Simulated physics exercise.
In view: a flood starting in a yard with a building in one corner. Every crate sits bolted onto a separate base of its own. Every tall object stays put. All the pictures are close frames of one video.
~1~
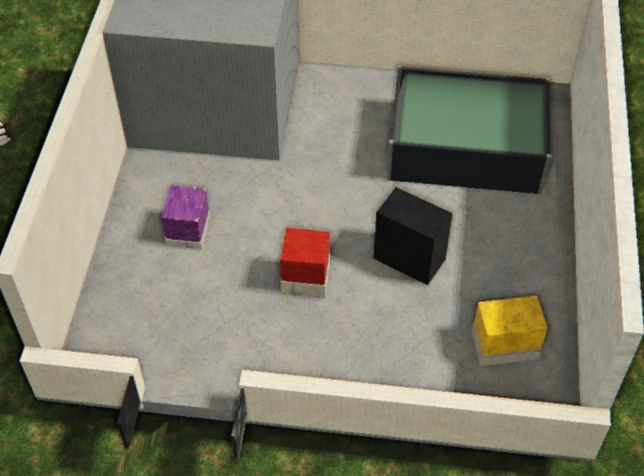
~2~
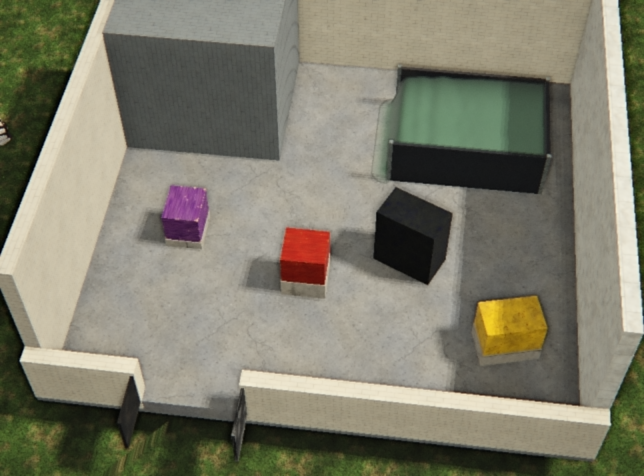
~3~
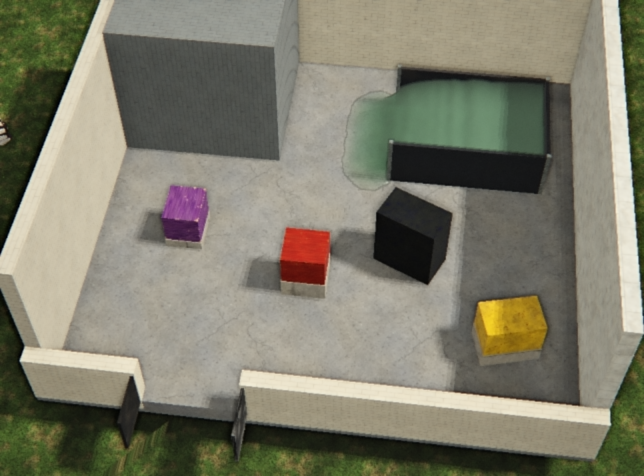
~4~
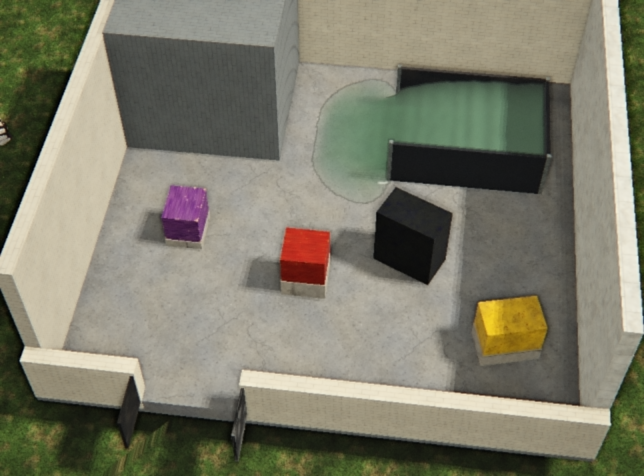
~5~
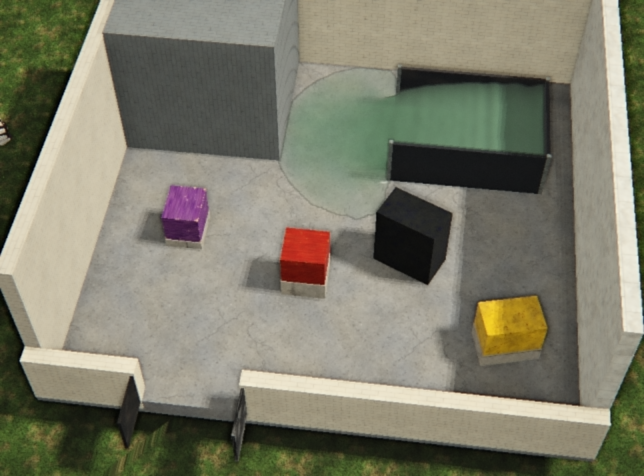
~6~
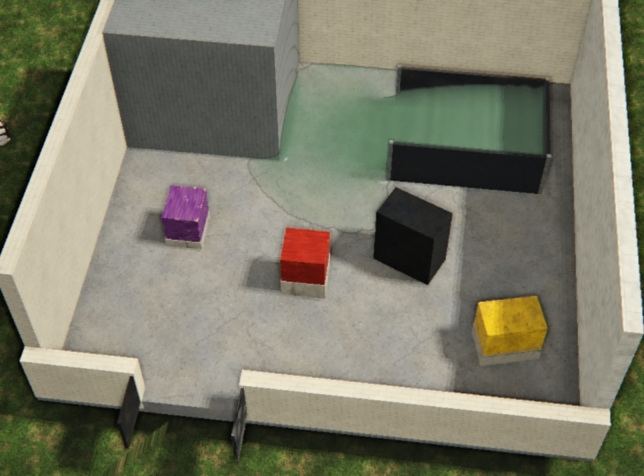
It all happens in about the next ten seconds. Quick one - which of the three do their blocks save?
The yellow crate will be out of the water's reach; the purple crate will be within the water's reach; the red crate will be out of the water's reach.
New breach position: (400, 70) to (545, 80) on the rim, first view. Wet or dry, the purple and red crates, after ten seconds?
Then: Purple crate stays dry, red crate keeps dry.
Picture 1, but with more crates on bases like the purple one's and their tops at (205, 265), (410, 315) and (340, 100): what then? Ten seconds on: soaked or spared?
Going through them in order, the first is overtopped, the second is not reached and the third is overtopped.
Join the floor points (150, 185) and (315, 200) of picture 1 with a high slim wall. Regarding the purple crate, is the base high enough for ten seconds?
As for the purple crate, it comes through dry.
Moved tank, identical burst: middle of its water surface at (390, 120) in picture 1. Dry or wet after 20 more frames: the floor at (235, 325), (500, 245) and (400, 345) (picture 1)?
Taking the three spots in order: Swamped, bare, bare.
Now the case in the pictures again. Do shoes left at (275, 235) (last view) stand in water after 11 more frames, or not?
That spot: Submerged.
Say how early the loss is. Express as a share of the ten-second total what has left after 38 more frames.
Near 55 in a hundred.
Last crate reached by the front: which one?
My guess: The crate marked yellow.
A moment on, water covers 25 % of the floor; the yellow crate not reached, the purple crate water round its plinth, the red crate water round its plinth.
Next, water covers 35 % of the floor; the yellow crate not reached, the purple crate water round its plinth, the red crate water round its plinth.
Then, water covers 60 % of the floor; the yellow crate not reached, the purple crate water round its plinth, the red crate water round its plinth.
Later, water covers 85 % of the floor; the yellow crate water round its plinth, the purple crate water round its plinth, the red crate water round its plinth.
In the end, water covers 95 % of the floor; the yellow crate stayed above the water, the purple crate was topped, the red crate stayed above the water.
